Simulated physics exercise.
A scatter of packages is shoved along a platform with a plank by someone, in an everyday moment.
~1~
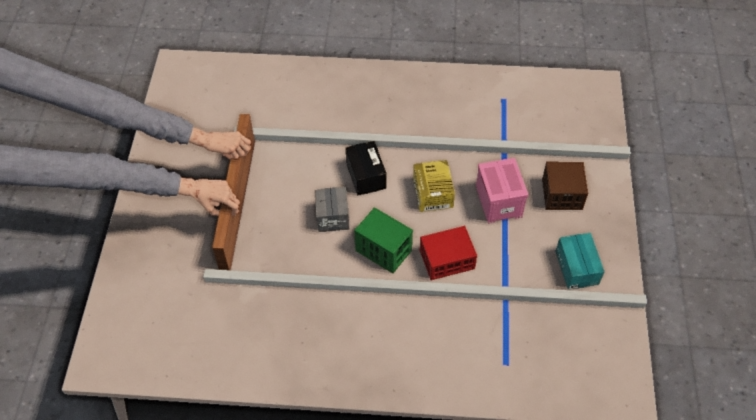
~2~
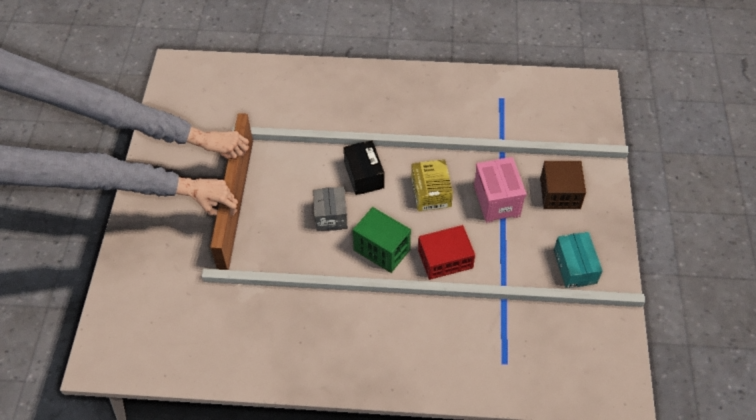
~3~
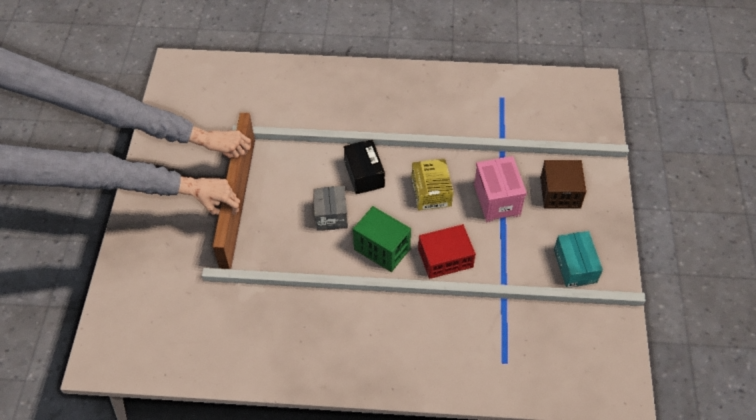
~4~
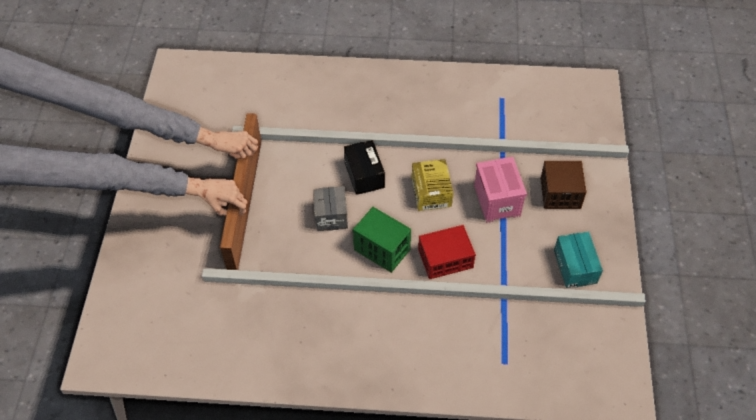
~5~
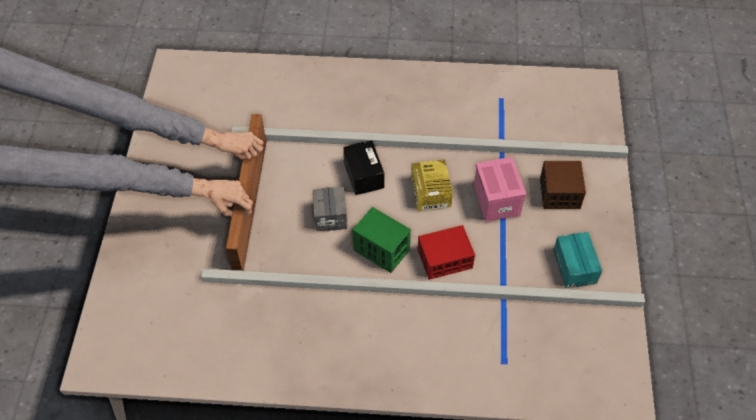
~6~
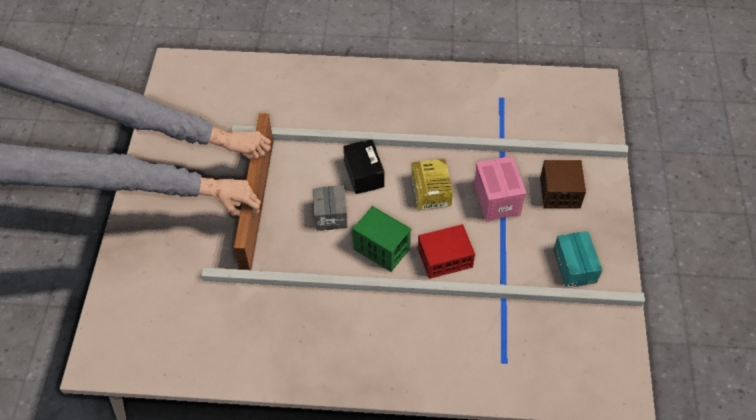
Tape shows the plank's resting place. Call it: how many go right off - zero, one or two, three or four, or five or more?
Zero go off.
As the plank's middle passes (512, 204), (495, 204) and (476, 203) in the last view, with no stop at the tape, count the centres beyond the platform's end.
Taking the three positions in turn, the counts come to 1, 0 and 0.
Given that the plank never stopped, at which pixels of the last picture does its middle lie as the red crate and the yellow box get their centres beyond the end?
The middle sits near (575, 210) for the first and near (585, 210) for the other.
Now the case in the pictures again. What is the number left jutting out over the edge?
Expected count: 1.
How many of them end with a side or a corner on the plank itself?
3 of them.
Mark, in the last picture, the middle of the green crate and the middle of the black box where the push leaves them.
Reading them off: First (522, 260); then (519, 178).
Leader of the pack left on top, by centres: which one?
The brown crate finishes nearest.
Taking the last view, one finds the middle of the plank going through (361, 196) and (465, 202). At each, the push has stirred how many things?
The count is 3 at the first point and 7 at the second.
Early on, none off yet; turquoise box at rest near (577, 259); brown crate at rest near (562, 184); pink tote at rest near (499, 189).
A while later, none off yet; turquoise box at rest near (577, 259); brown crate travelled a little near (581, 186); pink tote travelled about its own width near (544, 195).
Finally, the number that fall off is zero.
